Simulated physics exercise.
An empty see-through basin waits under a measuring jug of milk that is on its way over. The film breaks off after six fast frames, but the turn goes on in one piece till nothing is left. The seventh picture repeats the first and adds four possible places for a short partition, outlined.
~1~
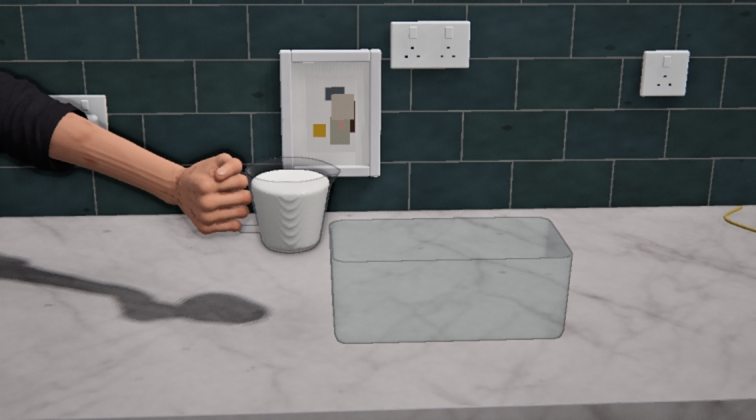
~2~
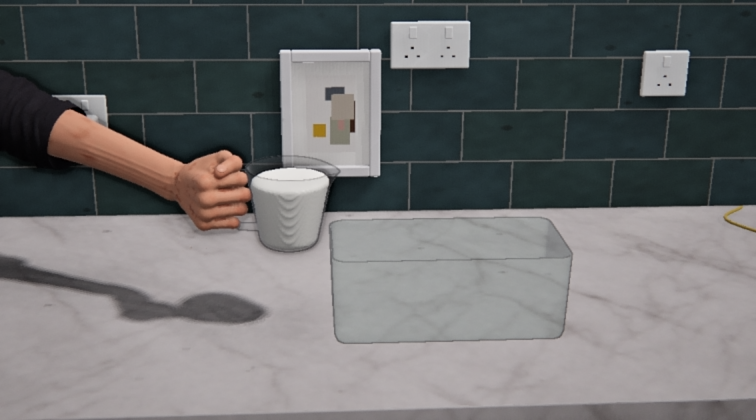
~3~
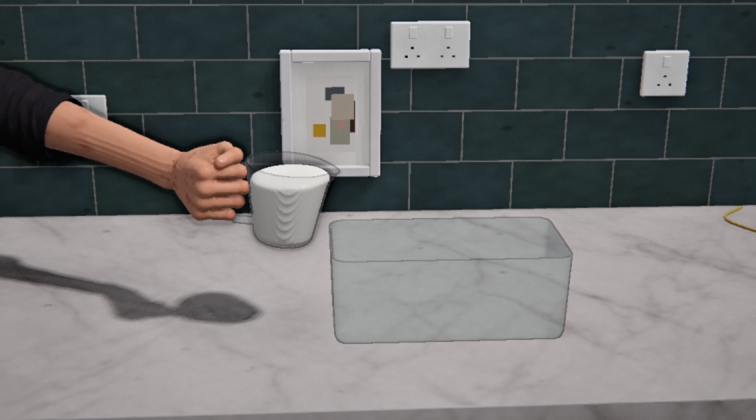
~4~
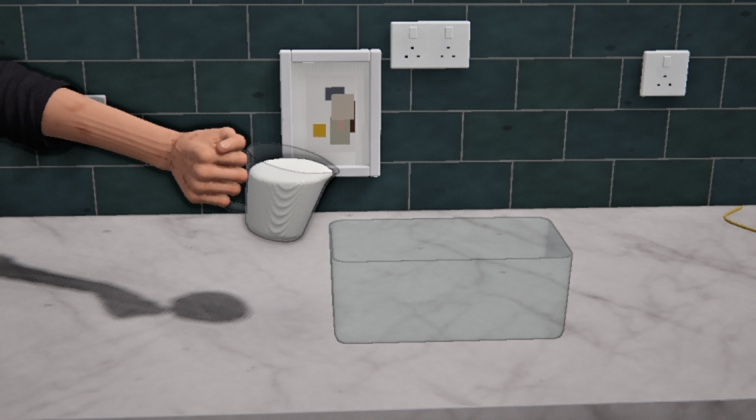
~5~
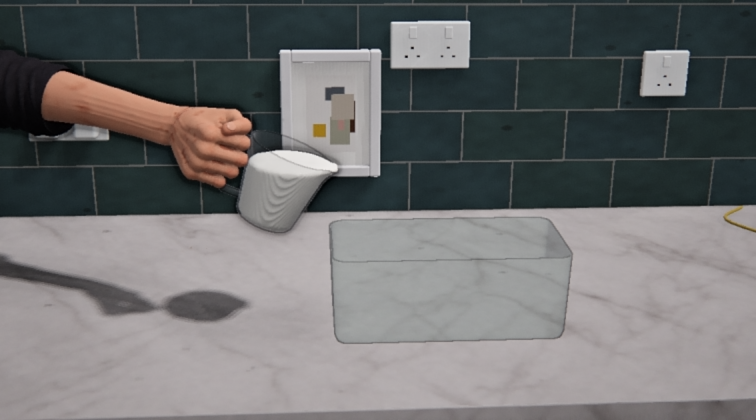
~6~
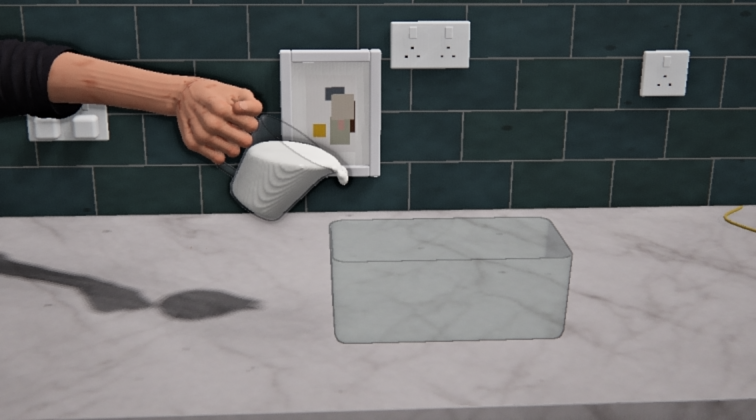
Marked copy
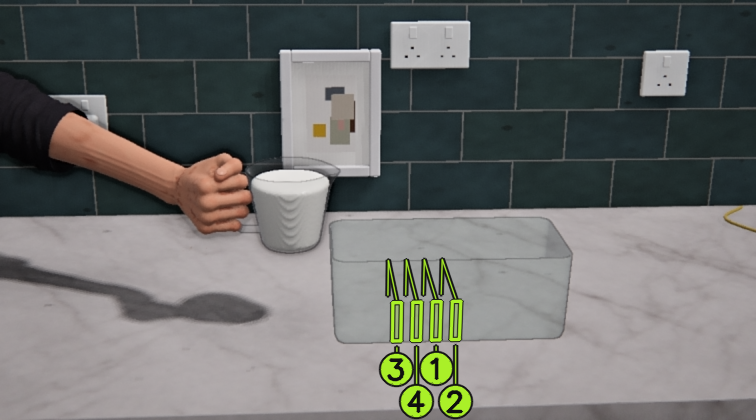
A hand tilting a clear jug of milk rightward beside an empty see-through basin, milk just starting over the lip.
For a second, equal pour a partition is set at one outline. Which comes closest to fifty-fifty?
Slot 4 does it best.
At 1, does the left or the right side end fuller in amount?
The left one.
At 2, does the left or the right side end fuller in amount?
The left side.
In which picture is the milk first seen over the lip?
In picture 6.
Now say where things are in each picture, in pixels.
The first picture shows upright, lip at (339, 171); basin from (334, 341) to (563, 336); nothing has left yet.
The second picture shows upright, lip at (339, 171); nothing has left yet.
The third picture shows tipped about 6°, lip at (339, 171); nothing has left yet.
The fourth picture shows tipped about 14°, lip at (338, 171); nothing has left yet.
The fifth picture shows tipped about 23°, lip at (338, 171); nothing has left yet.
The sixth picture shows tipped about 35°, lip at (338, 170); milk is over the lip, down to (343, 180).
In lime, 1 at (436, 346); 2 at (455, 345); 3 at (396, 347); 4 at (416, 346).
Choosing 1, about 94 % ends left of the wall and 3 % right of it; 3 % is lost outside.
Choosing 2, about 92 % ends left of the wall and 4 % right of it; 4 % is lost outside.
Choosing 3, about 9 % ends left of the wall and 90 % right of it.
Choosing 4, about 46 % ends left of the wall and 53 % right of it.
